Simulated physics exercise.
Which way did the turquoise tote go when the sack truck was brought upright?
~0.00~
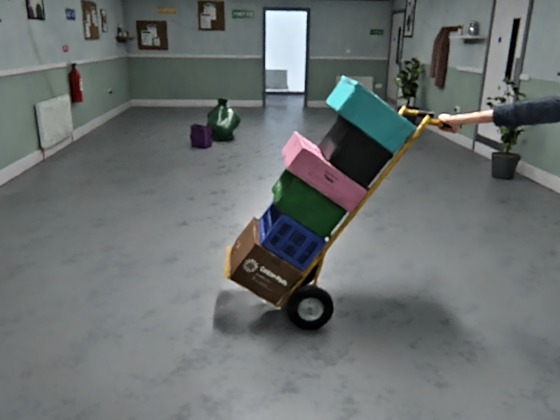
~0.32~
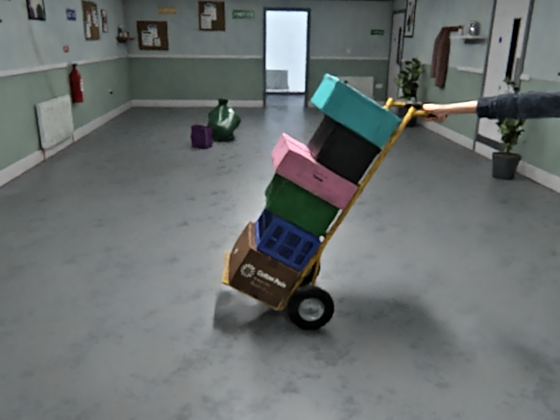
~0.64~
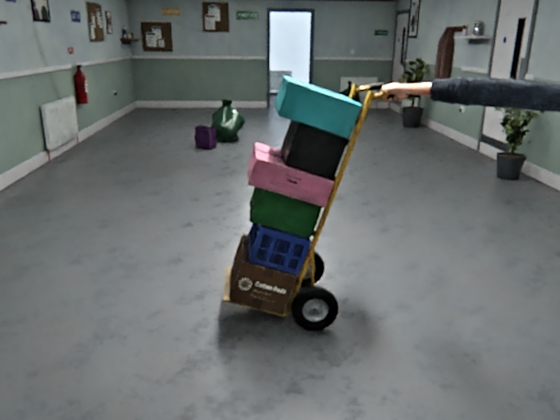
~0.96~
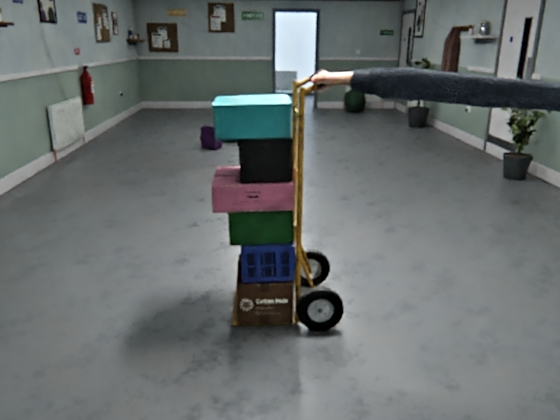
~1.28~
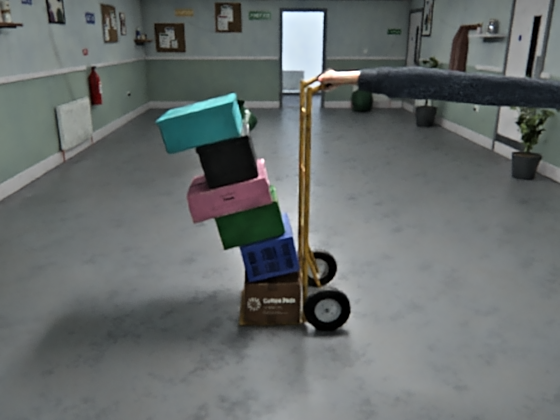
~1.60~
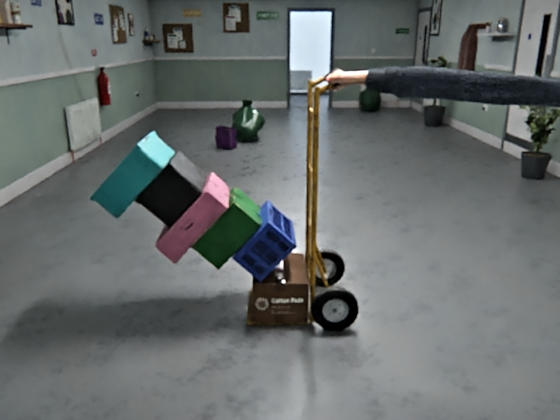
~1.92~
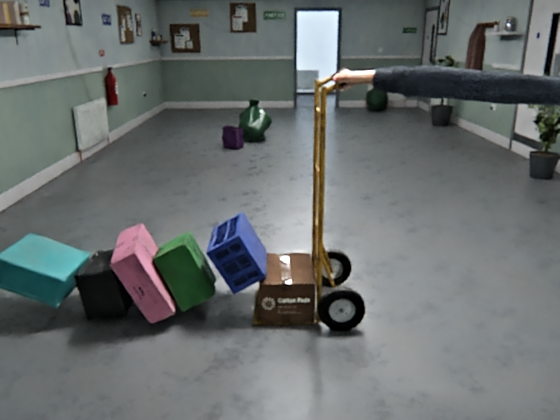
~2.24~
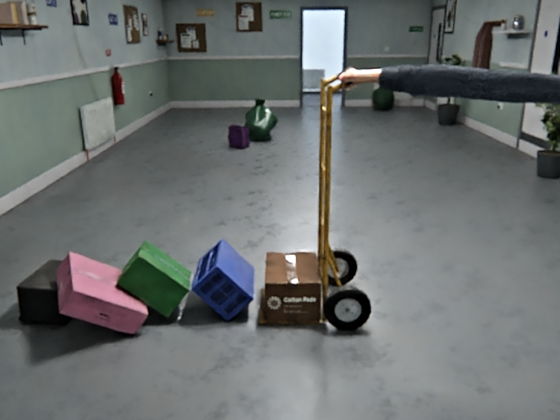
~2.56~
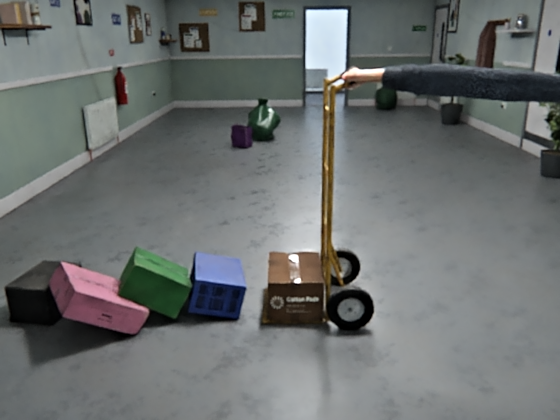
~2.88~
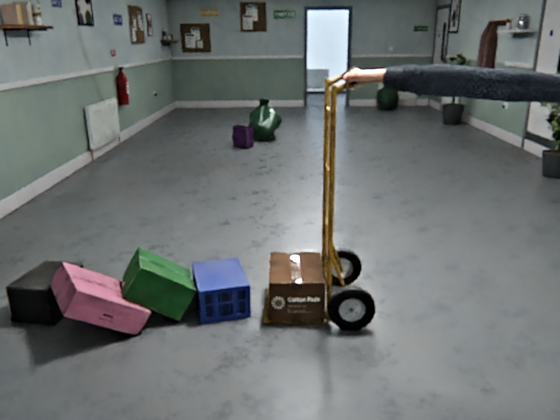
The turquoise tote went to the left, falling away from the truck along with the boxes beneath it.
